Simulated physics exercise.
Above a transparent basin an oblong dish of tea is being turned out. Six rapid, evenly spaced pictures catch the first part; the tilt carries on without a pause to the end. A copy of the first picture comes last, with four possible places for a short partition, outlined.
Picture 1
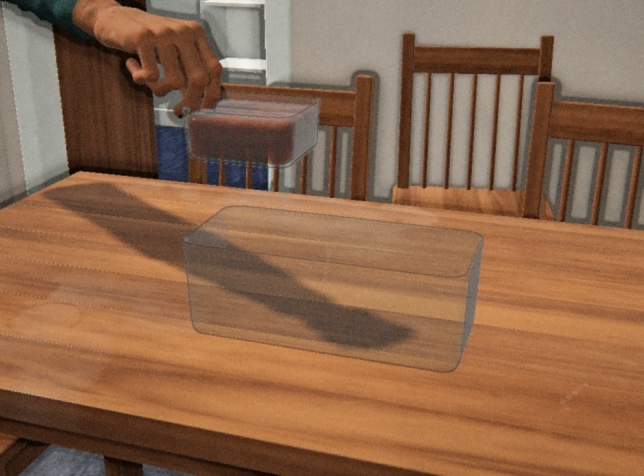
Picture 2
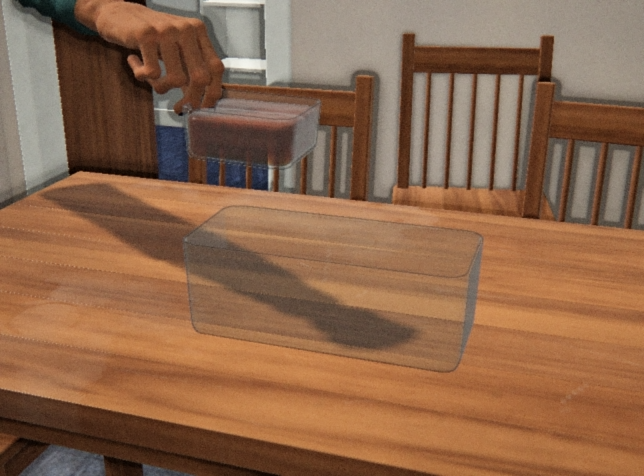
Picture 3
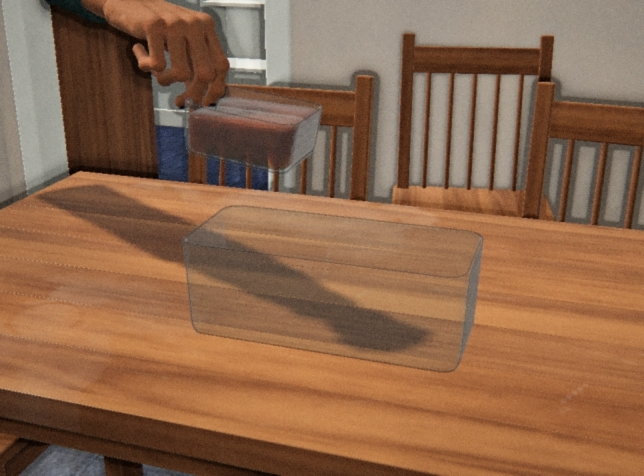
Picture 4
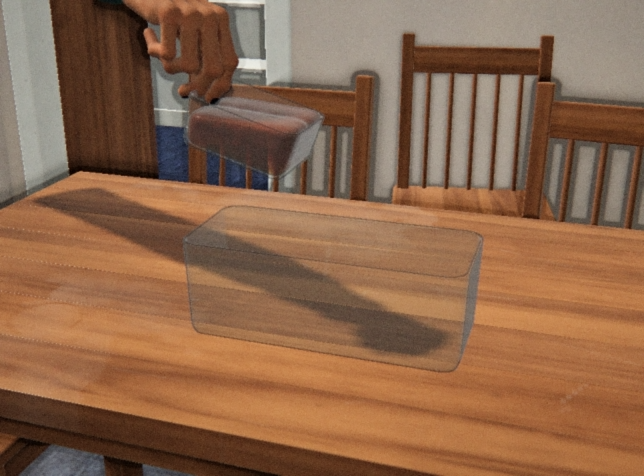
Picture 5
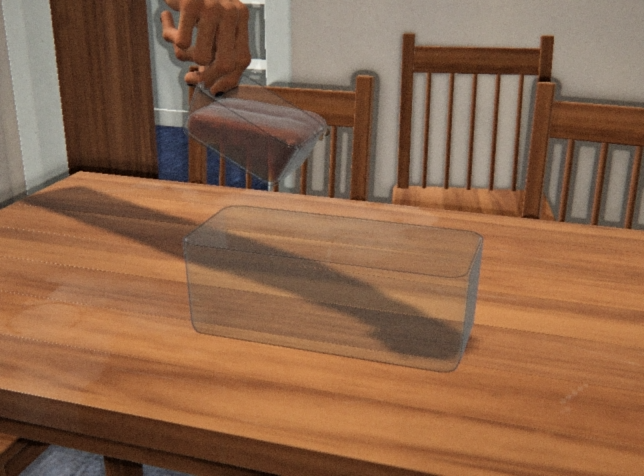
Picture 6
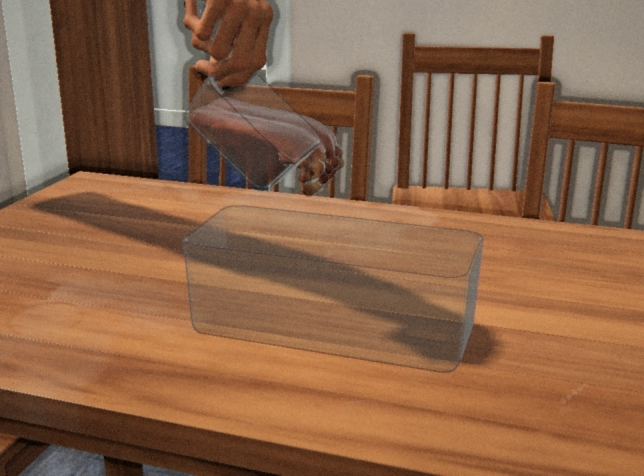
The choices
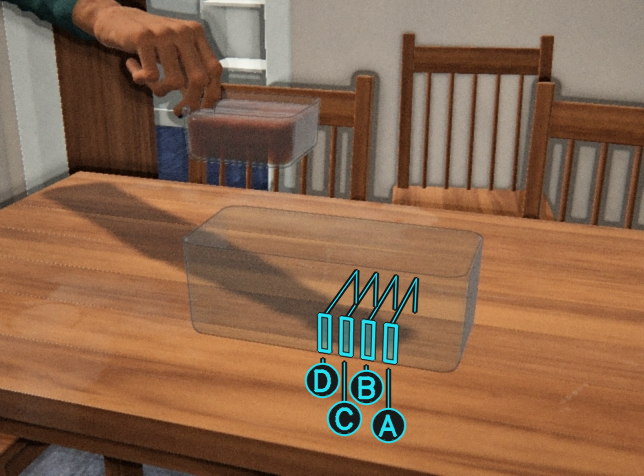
A hand held a small clear dish of reddish-brown tea above a larger see-through basin on a wooden table, then tilted it steadily to the right until the tea began pouring over the lip.
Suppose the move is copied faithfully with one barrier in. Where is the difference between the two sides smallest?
Go for C.
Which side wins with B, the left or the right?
More ends on the left.
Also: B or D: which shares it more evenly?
The answer is D.
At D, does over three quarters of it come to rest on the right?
No, it does not.
In cyan, A at (388, 369); B at (366, 366); C at (344, 362); D at (322, 358).
If A is chosen, about 89 % ends left of the wall and 6 % right of it; 5 % is lost outside.
If B is chosen, about 89 % ends left of the wall and 5 % right of it; 6 % is lost outside.
If C is chosen, about 51 % ends left of the wall and 44 % right of it; 5 % is lost outside.
If D is chosen, about 29 % ends left of the wall and 67 % right of it; 4 % is lost outside.
